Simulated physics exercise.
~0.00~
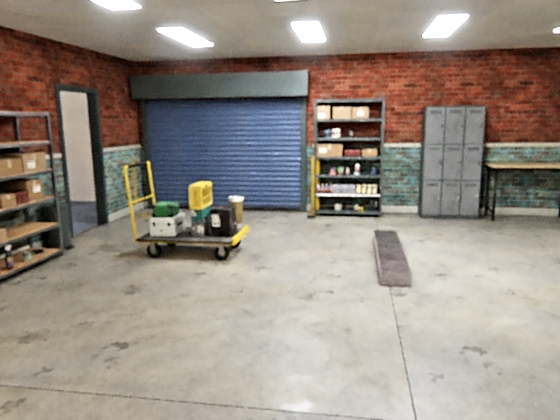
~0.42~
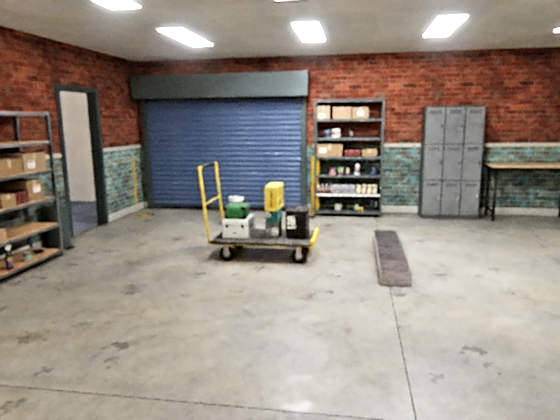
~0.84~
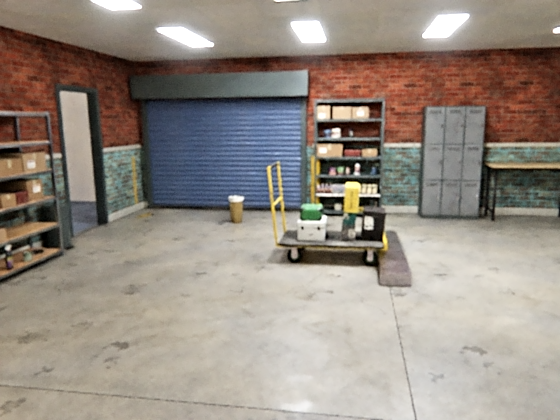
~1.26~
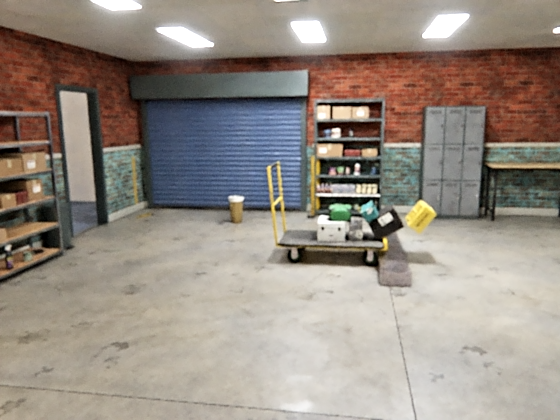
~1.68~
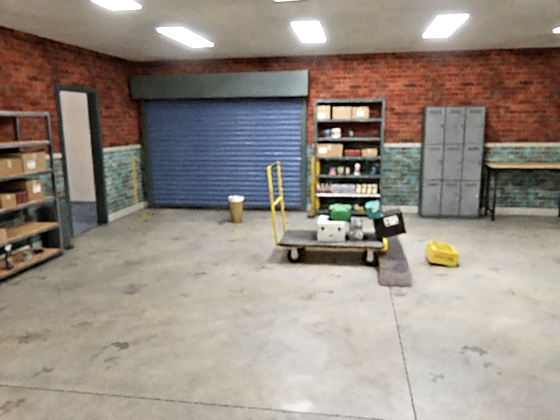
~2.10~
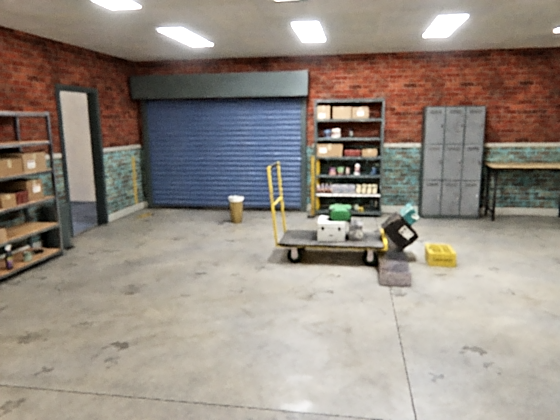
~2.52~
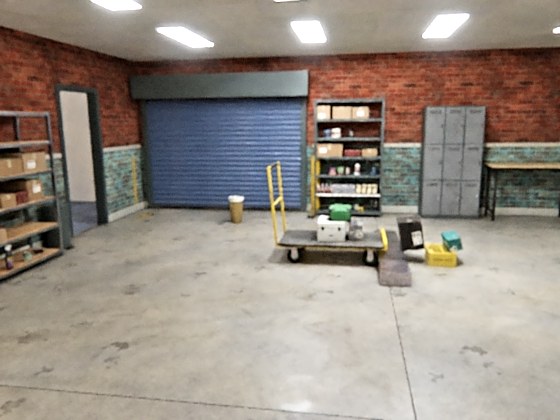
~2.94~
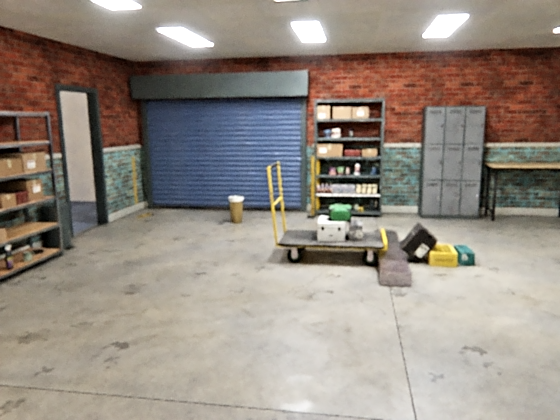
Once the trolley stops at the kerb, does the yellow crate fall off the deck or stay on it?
The yellow crate falls off the deck. It tips over the front and ends up lying on the floor beyond the kerb.
